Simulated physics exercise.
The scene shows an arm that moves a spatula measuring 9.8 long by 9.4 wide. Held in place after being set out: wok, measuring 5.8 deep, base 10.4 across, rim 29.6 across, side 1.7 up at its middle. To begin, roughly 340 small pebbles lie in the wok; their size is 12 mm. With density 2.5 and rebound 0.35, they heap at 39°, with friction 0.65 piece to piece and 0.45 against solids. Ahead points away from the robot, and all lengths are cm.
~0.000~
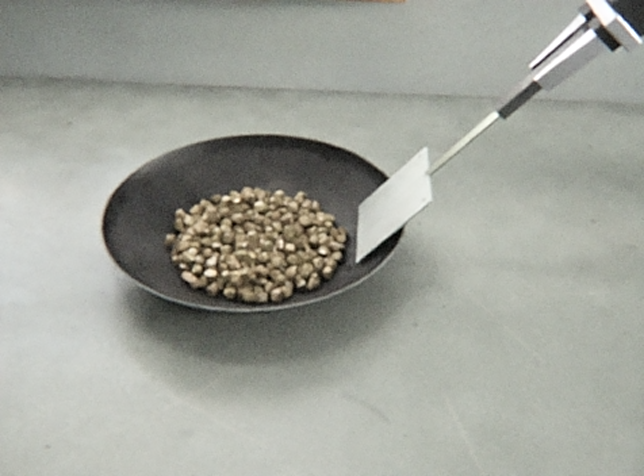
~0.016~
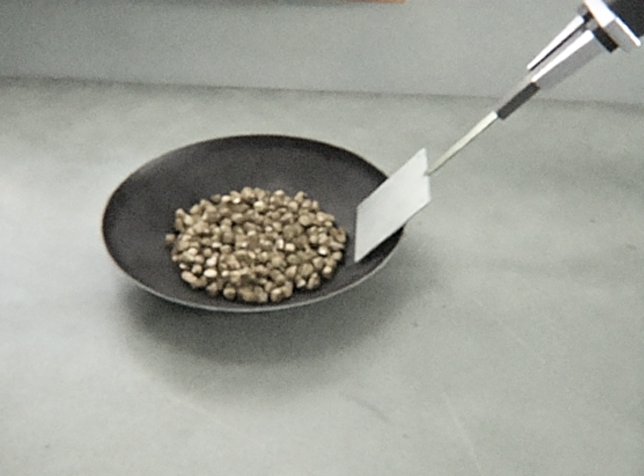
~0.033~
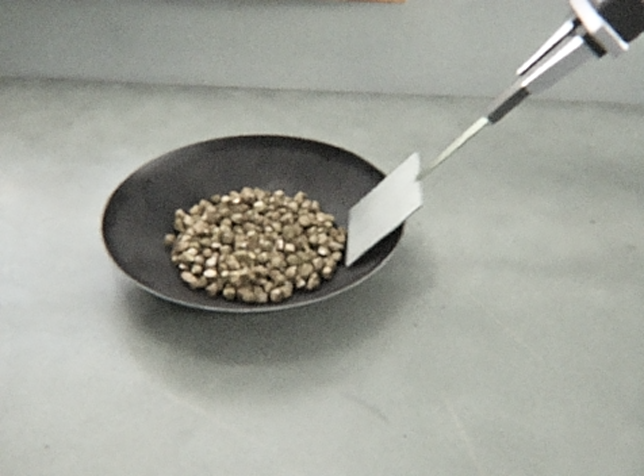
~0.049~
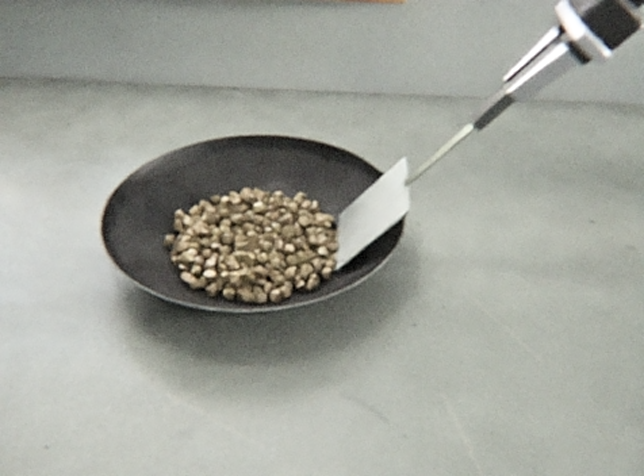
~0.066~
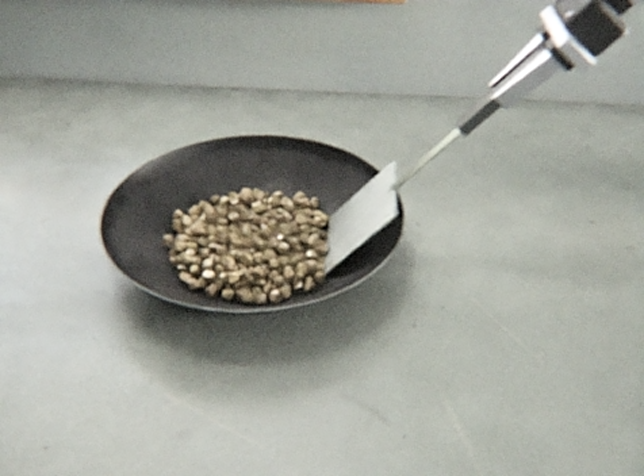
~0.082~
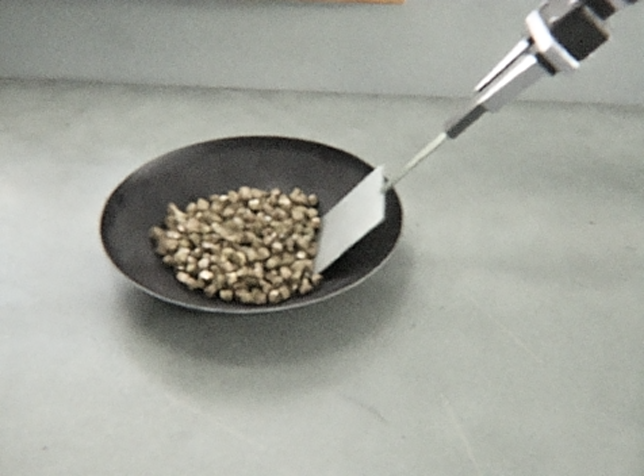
In this clip, a robot arm lowers a flat pale spatula leftward into a dark, shallow wok on a grey surface, meets the heap of small brownish pebbles, and pushes them slightly left while the wok stays in place.
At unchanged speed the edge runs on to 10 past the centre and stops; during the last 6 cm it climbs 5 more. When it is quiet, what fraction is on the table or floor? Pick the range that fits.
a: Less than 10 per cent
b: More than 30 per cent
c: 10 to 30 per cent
10 to 30 per cent.
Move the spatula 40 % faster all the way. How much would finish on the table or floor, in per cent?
Approx. 40 per cent.
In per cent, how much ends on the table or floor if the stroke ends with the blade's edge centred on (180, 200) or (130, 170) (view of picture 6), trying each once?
First try roughly 5 percent, second roughly 40 percent.
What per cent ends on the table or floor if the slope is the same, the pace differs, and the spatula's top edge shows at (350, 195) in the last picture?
I'd say around 40 per cent.
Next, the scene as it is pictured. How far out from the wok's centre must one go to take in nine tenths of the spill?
I'd estimate close to 30 centimetres.
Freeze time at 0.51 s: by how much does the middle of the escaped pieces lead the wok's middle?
That distance is around 20 cm.
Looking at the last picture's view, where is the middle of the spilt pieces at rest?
I'd point to somewhere close to (56, 234).
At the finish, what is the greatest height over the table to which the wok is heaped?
About 6.5 cm above the table.
By 0.17 s, sloping 50°, highest piece 7 above the table; 343 in the wok.
By 0.26 s, sloping 50°, highest piece 8 above the table; 336 in the wok, 7 on the blade or in flight.
By 0.51 s, sloping 50°, highest piece 8 above the table; 274 in the wok, 56 on the table or floor, 13 on the blade or in flight.
By 1.56 s, sloping 50°, highest piece 7 above the table; 274 in the wok, 69 on the table or floor.
Final count, 274 in the wok, 69 on the table or floor. That is 20 % on the table or floor.
